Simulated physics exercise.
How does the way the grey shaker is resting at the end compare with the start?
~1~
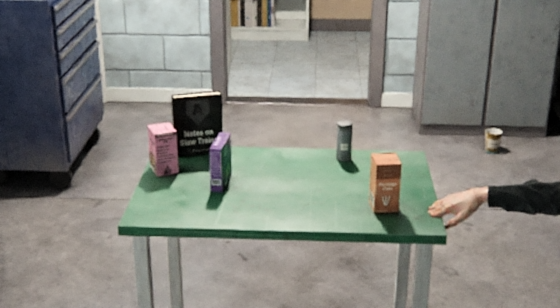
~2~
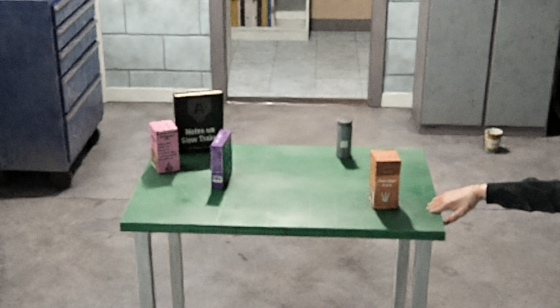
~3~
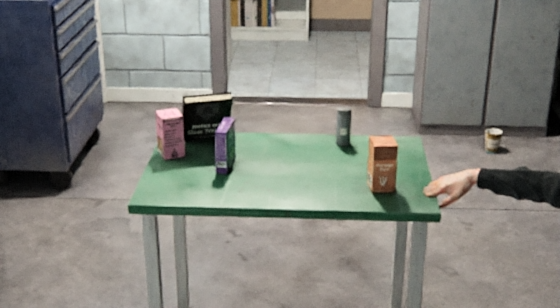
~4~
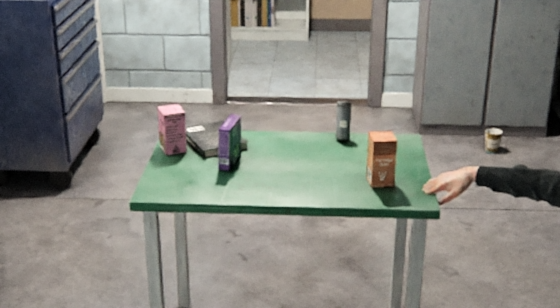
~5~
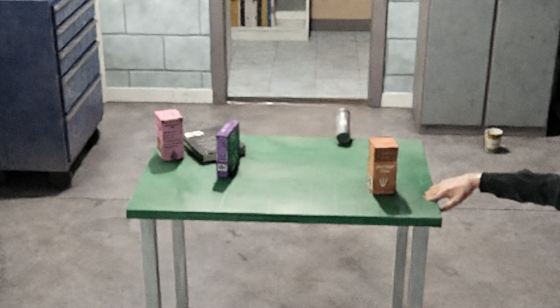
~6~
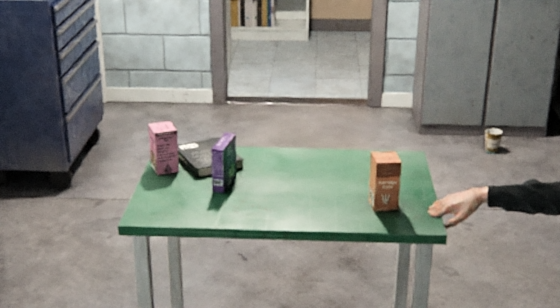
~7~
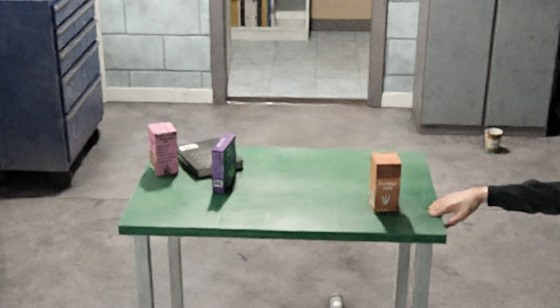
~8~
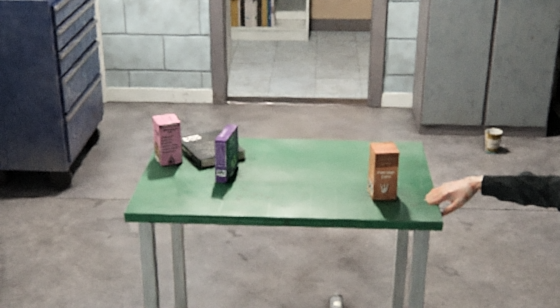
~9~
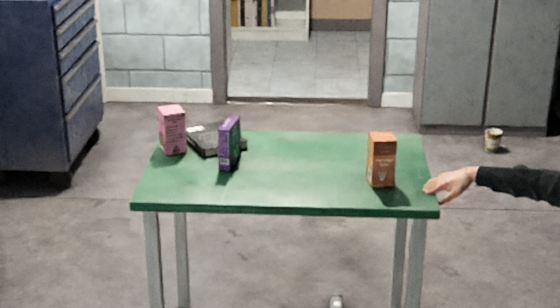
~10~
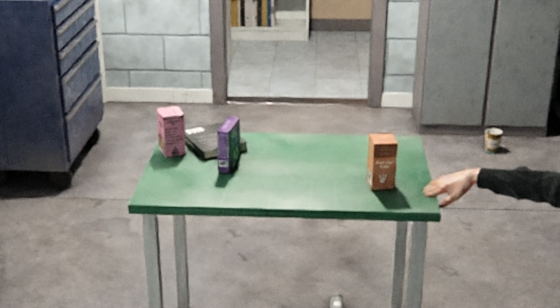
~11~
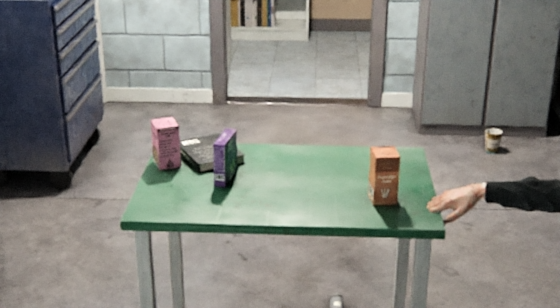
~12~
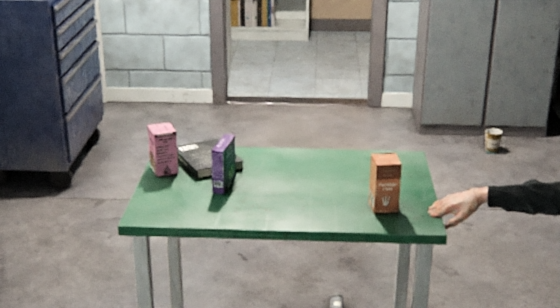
At the start the grey shaker stands upright on the green table. By the end it is lying on its side on the floor.
